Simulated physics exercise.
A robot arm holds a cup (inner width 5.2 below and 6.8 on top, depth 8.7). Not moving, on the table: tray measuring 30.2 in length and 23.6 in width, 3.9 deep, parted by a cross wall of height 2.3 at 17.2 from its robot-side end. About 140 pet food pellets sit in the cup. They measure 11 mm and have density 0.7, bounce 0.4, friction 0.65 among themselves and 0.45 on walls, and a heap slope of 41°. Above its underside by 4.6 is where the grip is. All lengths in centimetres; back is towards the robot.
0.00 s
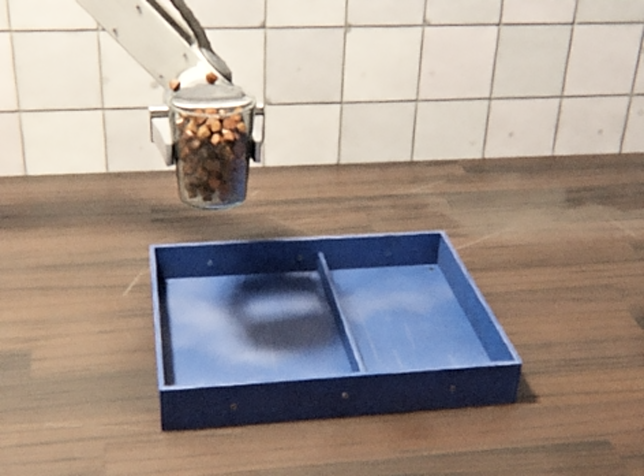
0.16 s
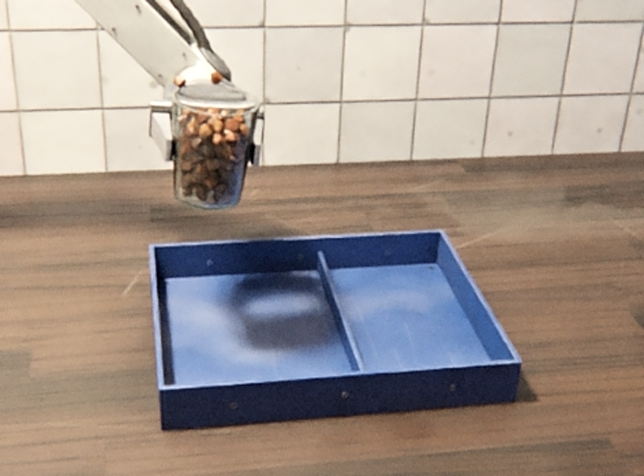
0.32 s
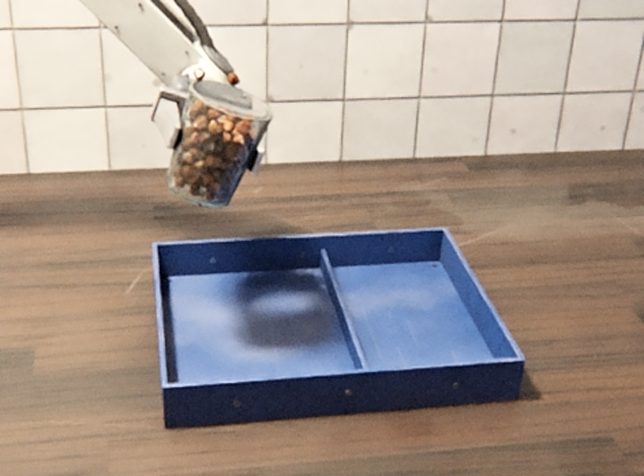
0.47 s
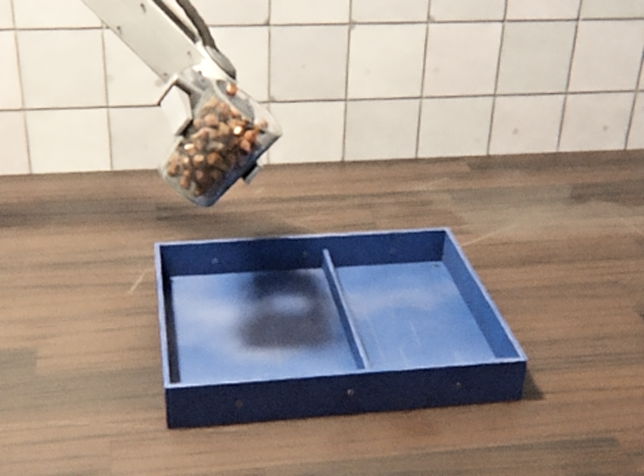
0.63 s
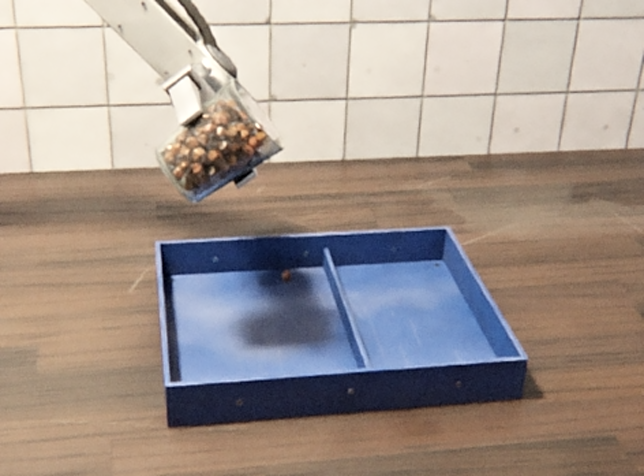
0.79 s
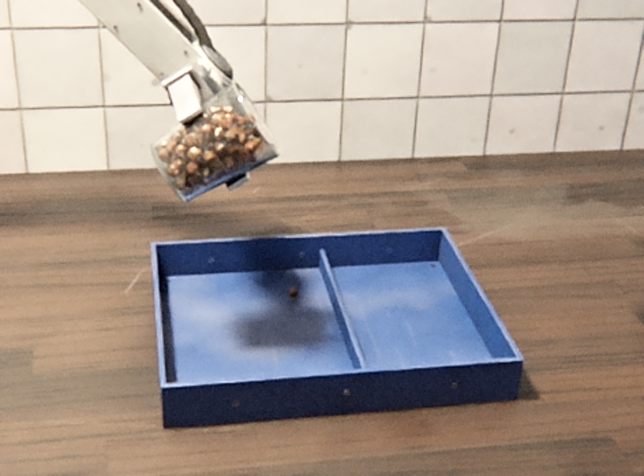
A robot arm holds a clear cup of brown pellets upright above a divided blue tray on a wooden surface, then gradually tilts it toward the right. As the cup leans well over, a single pellet drops into the tray's left section while the rest stay inside.
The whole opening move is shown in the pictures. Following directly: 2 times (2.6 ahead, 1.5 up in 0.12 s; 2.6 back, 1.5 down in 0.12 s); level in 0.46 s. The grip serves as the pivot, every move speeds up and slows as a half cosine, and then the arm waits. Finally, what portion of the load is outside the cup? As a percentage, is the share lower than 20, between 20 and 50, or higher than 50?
The share is lower than 20 per cent.
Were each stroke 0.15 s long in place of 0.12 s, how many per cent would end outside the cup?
The share would be near 5 %.
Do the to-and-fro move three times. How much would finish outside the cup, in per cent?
Probably about 15 in a hundred.
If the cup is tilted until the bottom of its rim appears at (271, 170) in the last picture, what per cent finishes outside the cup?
About 50 percent.
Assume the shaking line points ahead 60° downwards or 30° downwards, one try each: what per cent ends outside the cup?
Estimates, in order: 0 % then 0 %.
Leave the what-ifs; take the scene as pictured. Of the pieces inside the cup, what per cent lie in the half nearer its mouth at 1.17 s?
About 50 percent.
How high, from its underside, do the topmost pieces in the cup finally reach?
8.5 cm.
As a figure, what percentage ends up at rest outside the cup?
The share comes to around 10 per cent.
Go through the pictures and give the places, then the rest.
In the first picture, cup middle at (213, 151), level; upper third of the load around (212, 129), from x 175 to 245, top at y 80; 136 in the cup.
In the second picture, cup middle at (212, 150), tilted 6° forward; upper third of the load around (212, 129), from x 180 to 245, top at y 80.
In the third picture, cup middle at (214, 148), tilted 20° forward; upper third of the load around (215, 129), from x 180 to 250, top at y 75.
In the fourth picture, cup middle at (215, 148), tilted 38° forward; upper third of the load around (219, 130), from x 175 to 265, top at y 90; 135 in the cup, 1 in flight or on a rim.
In the fifth picture, cup middle at (216, 146), tilted 52° forward; upper third of the load around (220, 130), from x 170 to 285, top at y 105; 135 in the cup, 1 in the robot-side part.
In the sixth picture, cup middle at (211, 147), tilted 58° forward; upper third of the load around (218, 131), from x 165 to 295, top at y 110; 135 in the cup, 1 in the robot-side part.
By 1.17 s, tilted 58° forward, highest piece 24 above the table; 125 in the cup, 7 in the robot-side part, 4 in flight or on a rim.
By 1.54 s, tilted 21° forward, highest piece 24 above the table; 120 in the cup, 13 in the robot-side part, 3 in the far-side part.
By 1.93 s, level, highest piece 24 above the table; 120 in the cup, 13 in the robot-side part, 3 in the far-side part.
By 2.98 s, level, highest piece 24 above the table; 120 in the cup, 13 in the robot-side part, 3 in the far-side part.
Final count, 120 in the cup, 13 in the robot-side part, 3 in the far-side part. That is 12 % outside the cup.
